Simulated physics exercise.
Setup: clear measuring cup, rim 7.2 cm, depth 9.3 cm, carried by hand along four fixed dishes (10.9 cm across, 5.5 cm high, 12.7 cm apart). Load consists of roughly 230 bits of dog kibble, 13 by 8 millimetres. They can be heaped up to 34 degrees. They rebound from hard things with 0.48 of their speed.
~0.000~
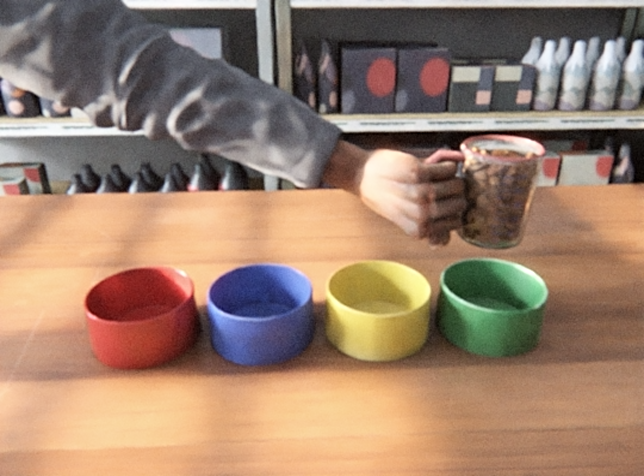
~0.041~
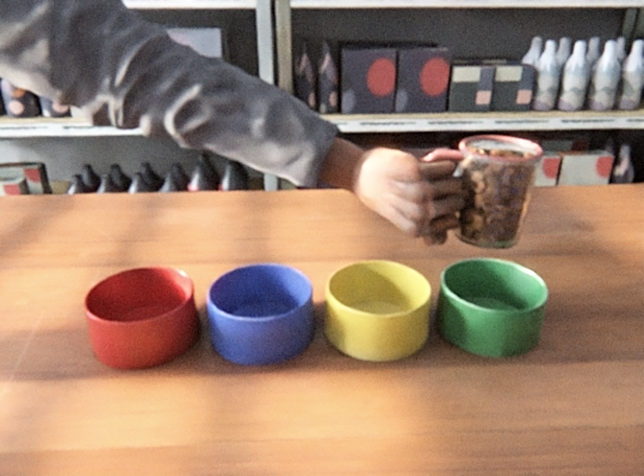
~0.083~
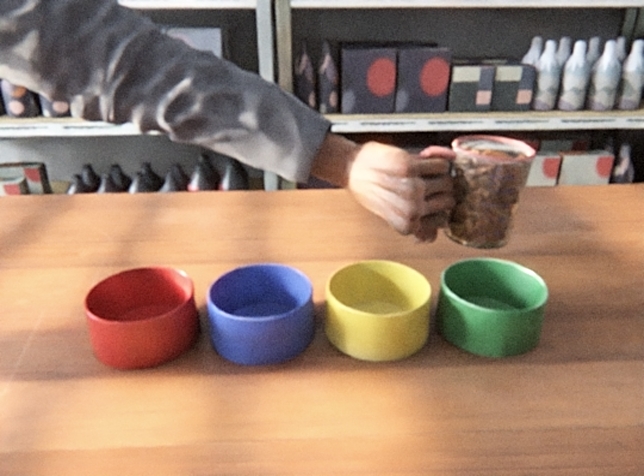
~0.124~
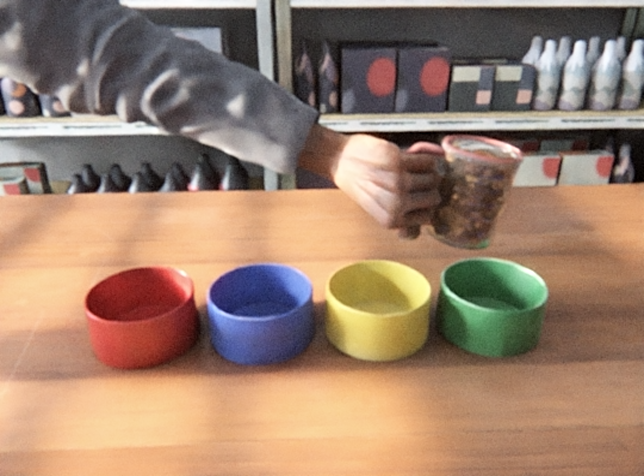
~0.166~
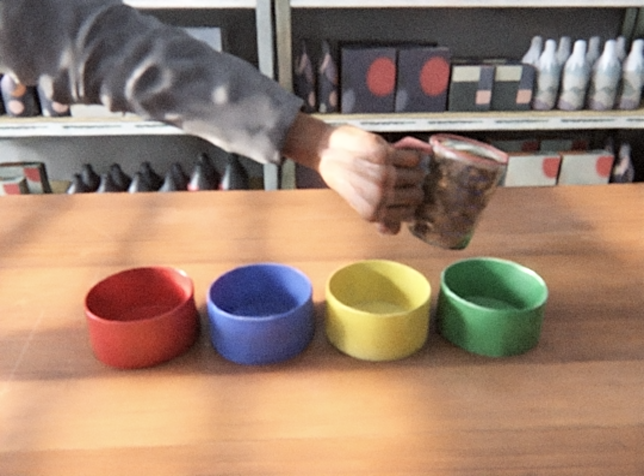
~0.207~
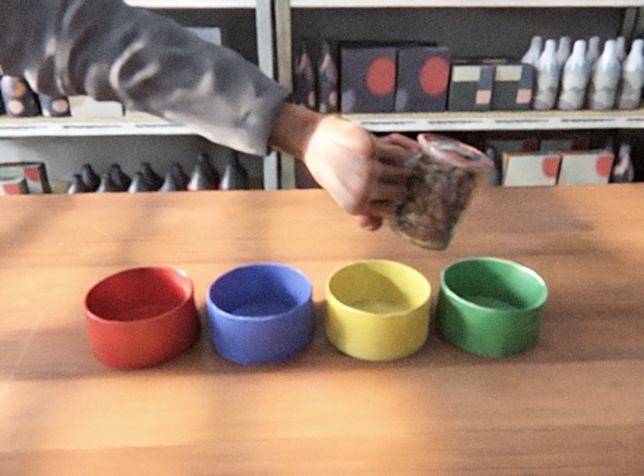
A hand moves a clear cup of brown pieces left above colored bowls, tilting it.
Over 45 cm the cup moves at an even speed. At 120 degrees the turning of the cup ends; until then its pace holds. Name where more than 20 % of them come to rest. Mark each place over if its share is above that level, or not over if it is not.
Red: Over, blue: Not over, green: Not over, yellow: Not over, counter: Not over.
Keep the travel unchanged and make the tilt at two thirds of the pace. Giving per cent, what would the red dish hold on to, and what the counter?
I'd say red ends at 100 while the counter ends at 0.
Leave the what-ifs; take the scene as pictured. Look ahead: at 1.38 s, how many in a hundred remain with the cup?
About 25 percent.
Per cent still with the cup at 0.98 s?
Around 80 in a hundred.
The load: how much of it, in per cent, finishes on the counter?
The share comes to some 5 percent.
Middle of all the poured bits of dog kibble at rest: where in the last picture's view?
Roughly pixel (141, 320).
After 0.67 s, tilt 76 degrees; cup holds 100 %.
After 0.98 s, tilt 114 degrees; cup holds 80 %, red 5 %, blue 5 %.
Then, at 1.38 s, tilt 120 degrees; cup holds 25 %, red 65 %, blue 5 %.
By 2.3 s all is still; red 90 %, blue 5 %, green 0 %, yellow 0 %, counter 5 %.
